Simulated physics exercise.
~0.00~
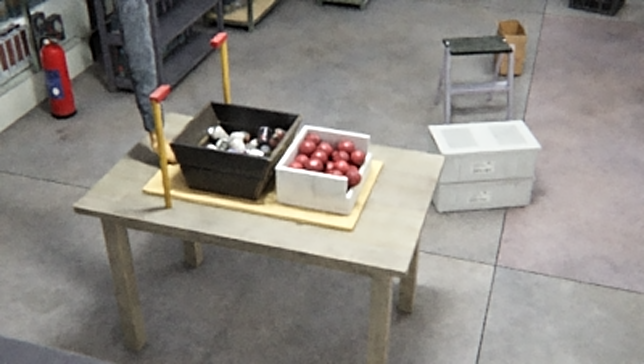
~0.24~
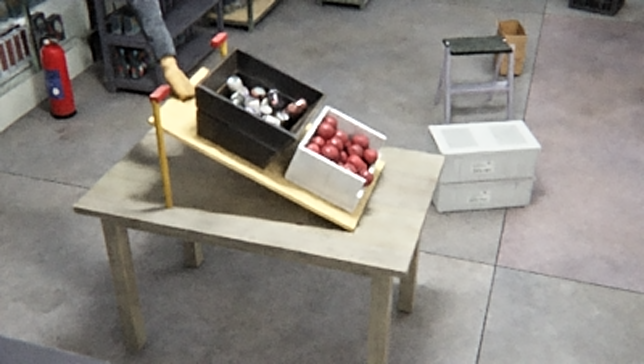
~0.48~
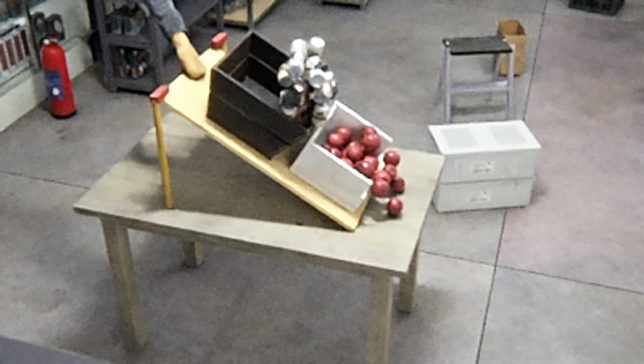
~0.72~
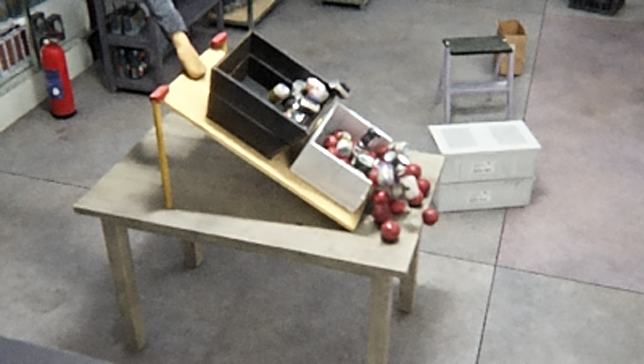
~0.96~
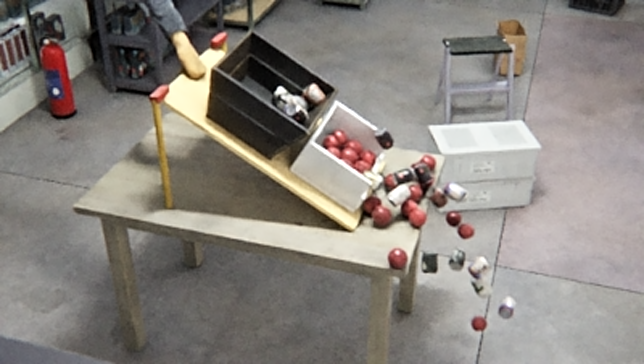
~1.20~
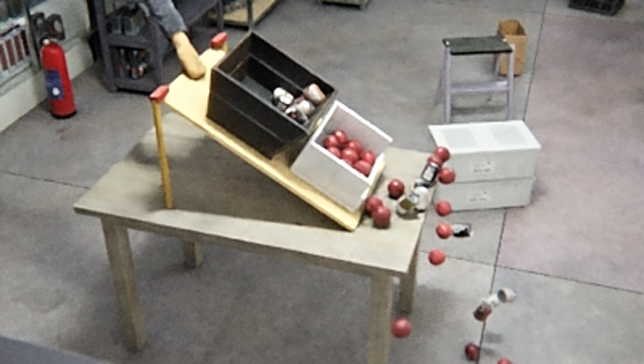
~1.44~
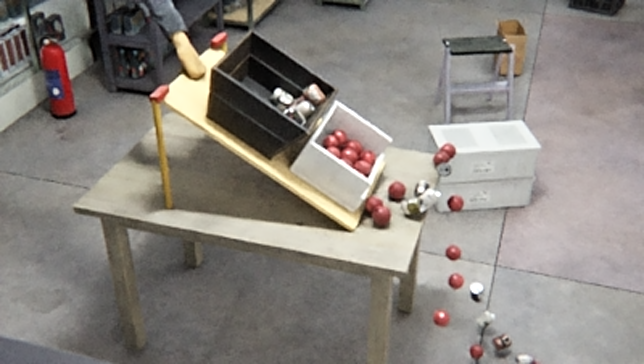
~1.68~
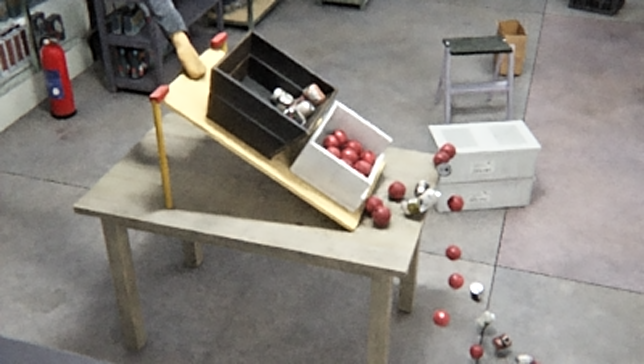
Gloved hand tilting a board on a table, spilling red apples and mini cans from two boxes over the right edge.
